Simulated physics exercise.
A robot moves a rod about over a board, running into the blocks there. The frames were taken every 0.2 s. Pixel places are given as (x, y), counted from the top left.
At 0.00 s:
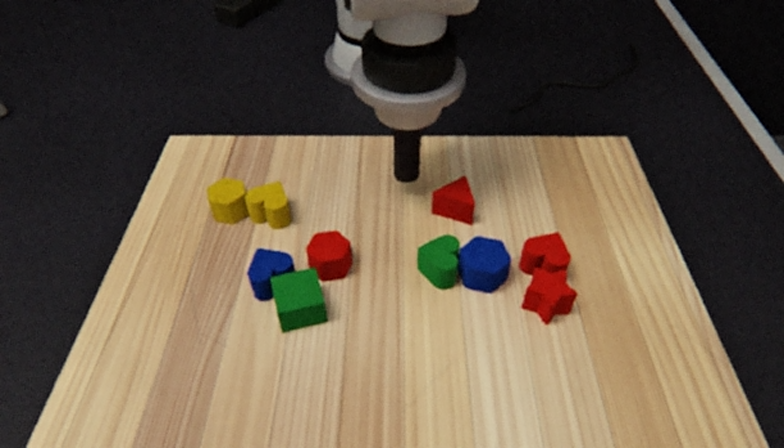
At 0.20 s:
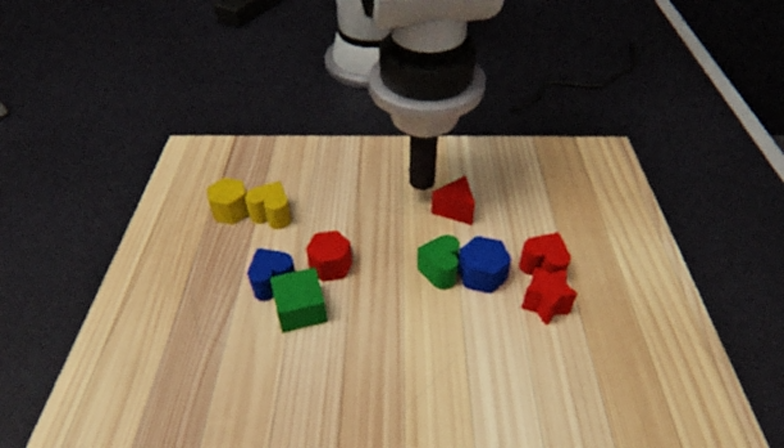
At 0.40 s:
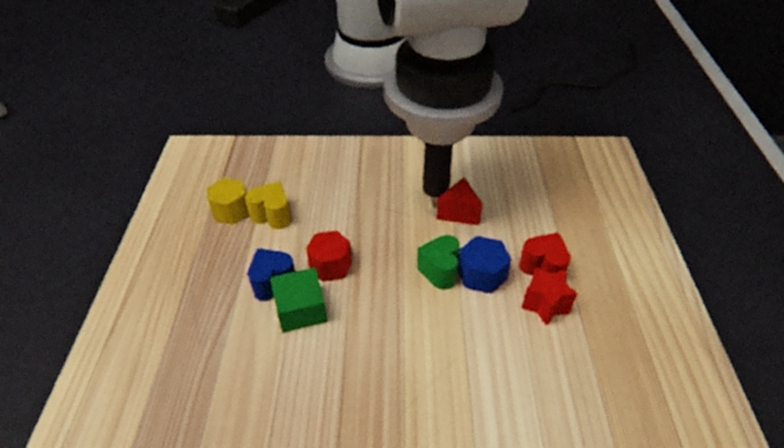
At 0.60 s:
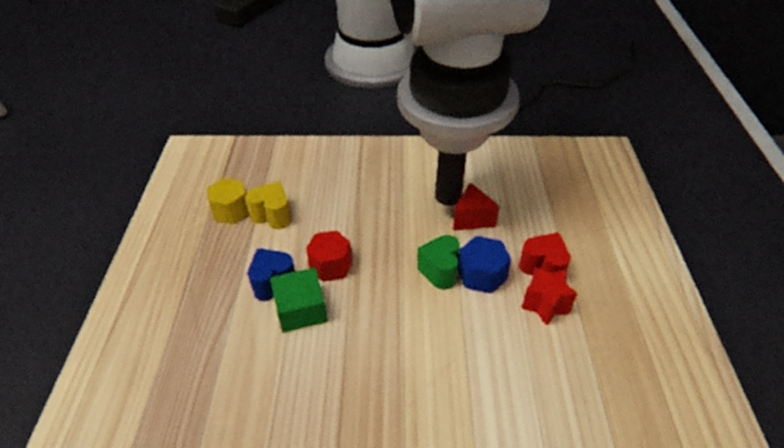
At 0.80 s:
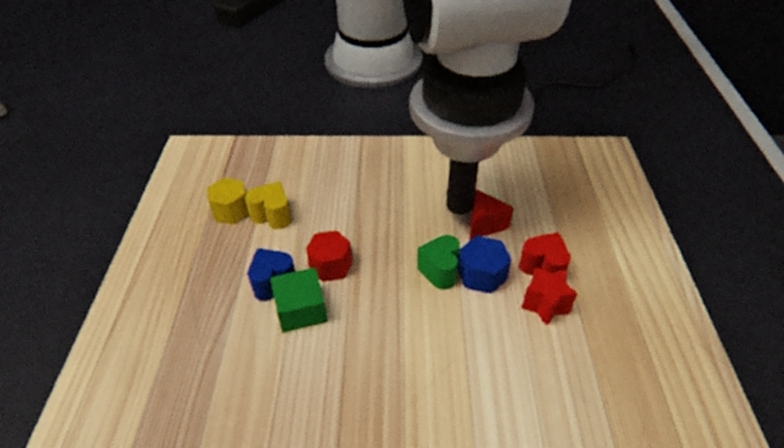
Robot arm lowering its black rod toward a red three-sided block and nudging it slightly rightward across a wooden board of coloured blocks.
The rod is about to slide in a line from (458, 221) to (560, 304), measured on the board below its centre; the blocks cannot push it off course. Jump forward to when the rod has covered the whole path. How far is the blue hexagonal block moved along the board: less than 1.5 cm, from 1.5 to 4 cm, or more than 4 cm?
It is going to finish within 1.5 cm of where it is now.
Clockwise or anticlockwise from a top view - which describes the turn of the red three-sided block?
Anticlockwise.
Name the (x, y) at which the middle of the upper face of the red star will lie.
The centre of its top will be at (567, 310).
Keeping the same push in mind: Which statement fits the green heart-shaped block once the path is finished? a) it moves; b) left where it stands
My answer is option b.
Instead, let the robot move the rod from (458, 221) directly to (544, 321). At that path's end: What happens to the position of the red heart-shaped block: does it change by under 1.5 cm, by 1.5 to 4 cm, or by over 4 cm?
Overall it shifts less than 1.5 cm.
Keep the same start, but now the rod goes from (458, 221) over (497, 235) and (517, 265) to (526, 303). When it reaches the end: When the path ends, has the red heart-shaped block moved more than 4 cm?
No.
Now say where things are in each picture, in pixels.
Tip of the rod (407, 176), middles of tops, green heart-shaped block (442, 251), blue hexagonal block (486, 254), red three-sided block (458, 190), red heart-shaped block (549, 247), red star (552, 284), in the first picture.
Rod (422, 182), nothing pushed, in the second picture.
Rod (436, 190), red three-sided block (462, 193), in the third picture.
Rod (448, 198), red three-sided block (475, 199), in the fourth picture.
Rod (459, 206), green heart-shaped block (442, 251), blue hexagonal block (486, 254), red three-sided block (488, 205), red heart-shaped block (549, 247), red star (552, 284), in the fifth picture.
The first path, step by step. One third of the way, rod (492, 231); red three-sided block (516, 214), turned 40° anticlockwise.
Two thirds of the way, rod (528, 259); blue hexagonal block (490, 262), turned 30° clockwise; red three-sided block (518, 215), turned 45° anticlockwise; red heart-shaped block (570, 255), turned 30° anticlockwise.
At the end, rod (565, 289); green heart-shaped block unmoved; blue hexagonal block (490, 262), turned 30° clockwise; red three-sided block (518, 215), turned 45° anticlockwise; red heart-shaped block (590, 264), turned 90° anticlockwise; red star (567, 310).
